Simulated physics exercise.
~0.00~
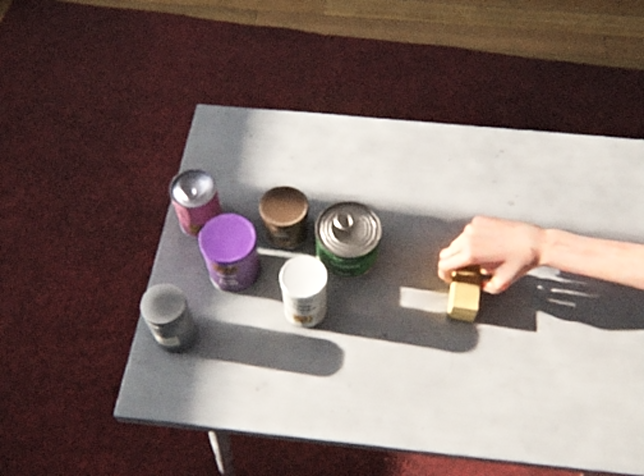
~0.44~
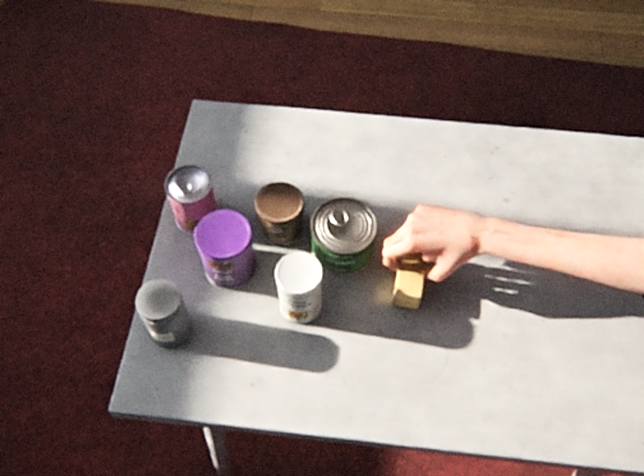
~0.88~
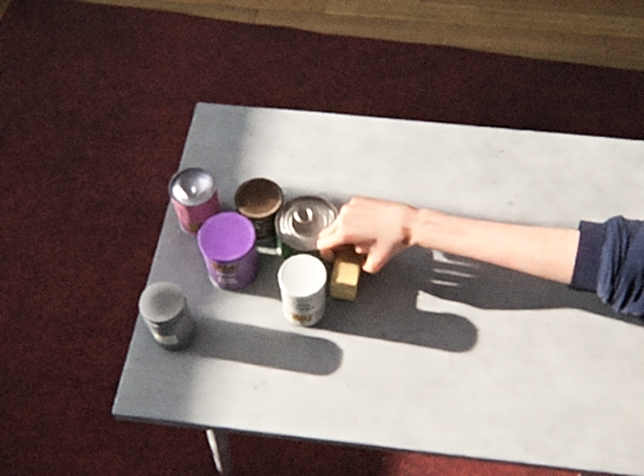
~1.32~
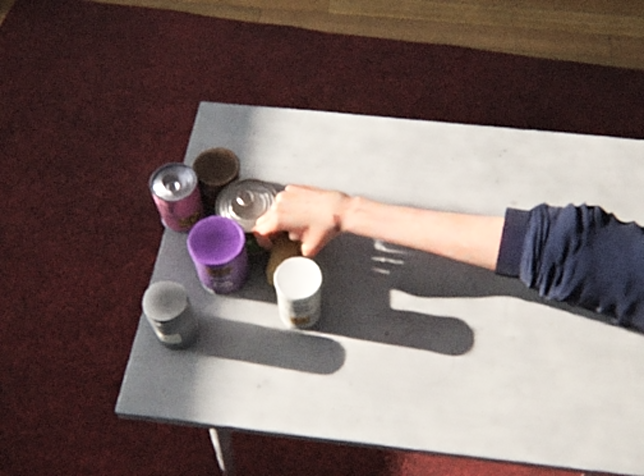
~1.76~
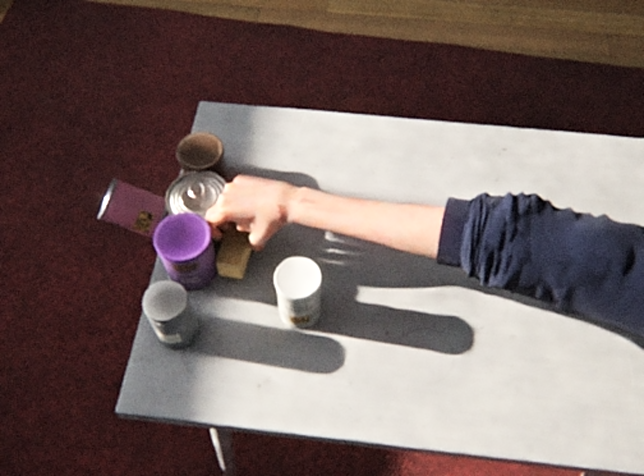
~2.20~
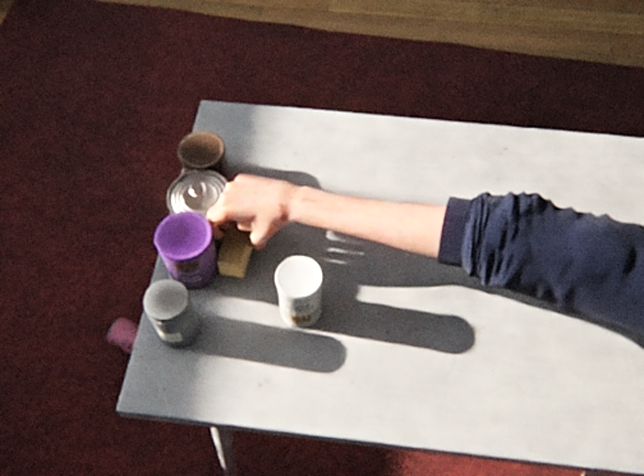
A hand reaches in from the right over a pale table on a dark red carpet, seen from above, holding a small yellow block. Six tins and jars crowd the left end, pink, brown, purple and green ones behind, with a white tin and a grey jar nearer the front. The hand slides the block left into the green tub, which shoves the brown tin left and back. The pink tin shifts, then tips over the left edge as the purple tin slides left. Finally the pink tin drops toward the carpet, while the others remain upright on the table.
